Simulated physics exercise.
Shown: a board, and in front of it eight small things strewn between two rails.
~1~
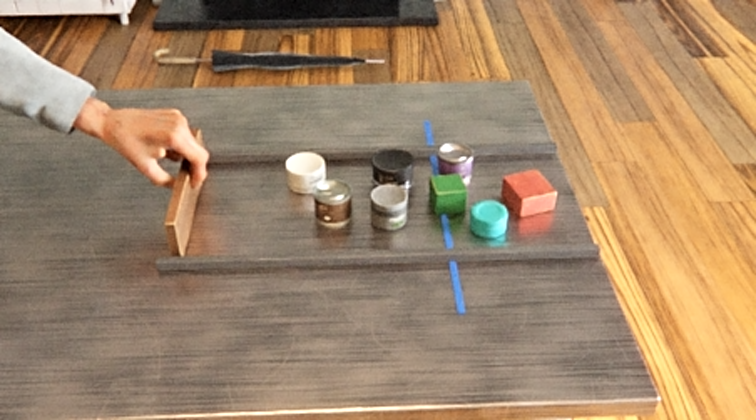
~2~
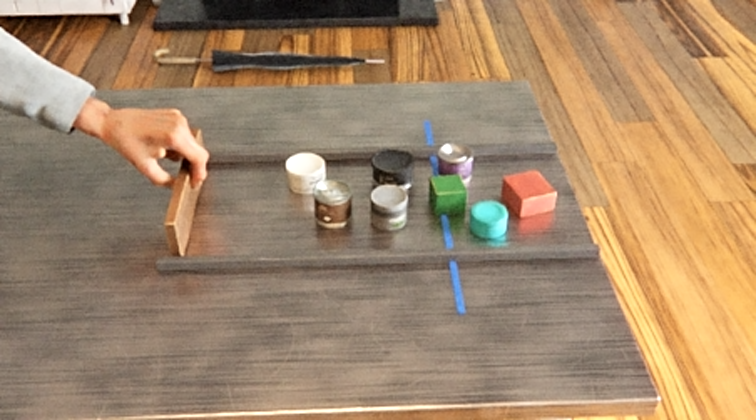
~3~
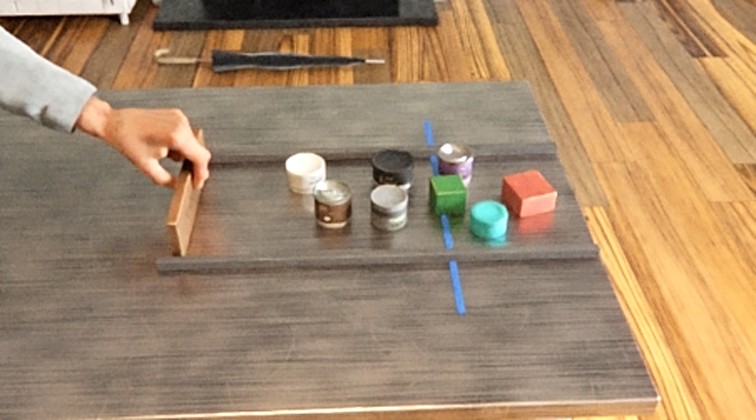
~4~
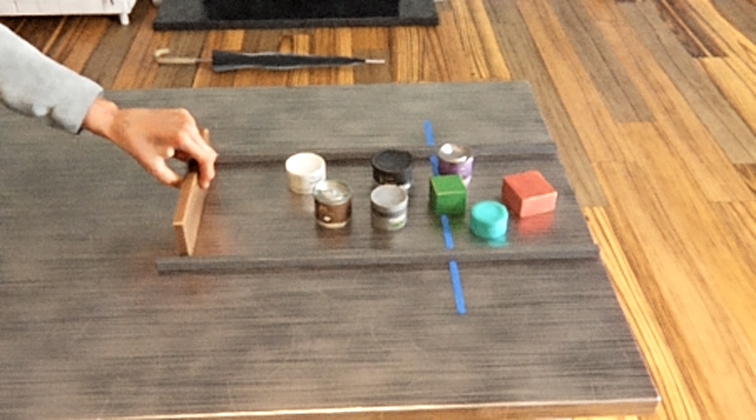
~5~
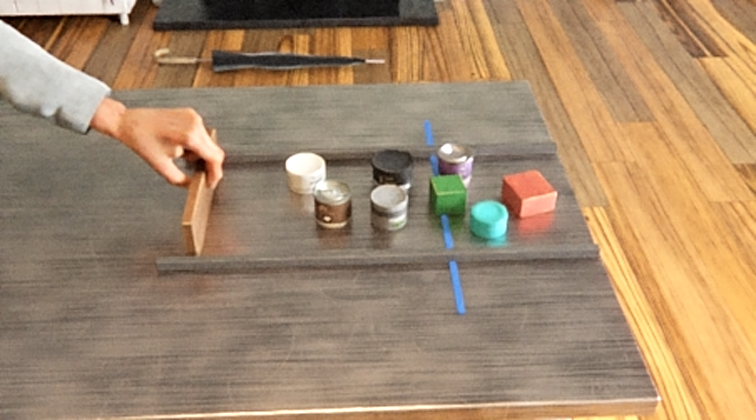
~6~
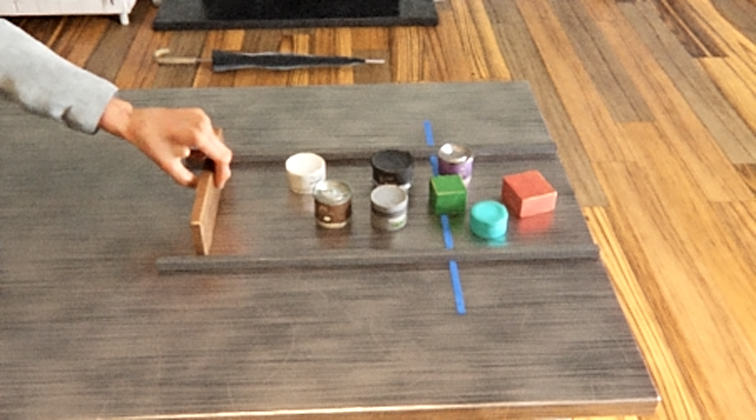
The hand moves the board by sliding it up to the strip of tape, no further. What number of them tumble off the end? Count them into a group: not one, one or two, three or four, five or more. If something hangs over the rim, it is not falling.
The loss over the edge is nothing at all.
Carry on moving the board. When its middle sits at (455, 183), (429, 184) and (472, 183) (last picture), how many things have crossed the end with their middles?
Respectively, 0, 0 and 0.
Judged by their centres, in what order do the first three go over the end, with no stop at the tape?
Purple pot, red block, black tin.
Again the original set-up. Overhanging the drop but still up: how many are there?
0, I think.
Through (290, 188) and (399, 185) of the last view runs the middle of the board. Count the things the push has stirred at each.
That gives 1 for the first and 6 for the second.
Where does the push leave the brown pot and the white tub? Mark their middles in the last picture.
The brown pot ends up near (461, 196), and the white tub near (456, 169).
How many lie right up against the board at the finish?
So the total is 3.
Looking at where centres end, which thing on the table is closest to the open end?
The one you want is the purple pot.
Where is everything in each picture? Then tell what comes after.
In the first picture, red block (528, 193); turquoise lid (488, 219); purple pot (455, 163); board (187, 191); tape (441, 202).
In the second picture, turquoise lid (488, 220); black tin (393, 169).
In the third picture, purple pot (455, 163); brown pot (333, 203).
In the fourth picture, red block (528, 193); board (195, 190).
In the fifth picture, turquoise lid (488, 220); white tub (306, 174).
In the sixth picture, red block (528, 193); turquoise lid (488, 220); purple pot (455, 163); board (210, 190); tape (441, 202).
Soon after, none off yet; red block at rest near (528, 193); turquoise lid at rest near (488, 220); purple pot at rest near (455, 163).
At rest, the number that fall off is zero.
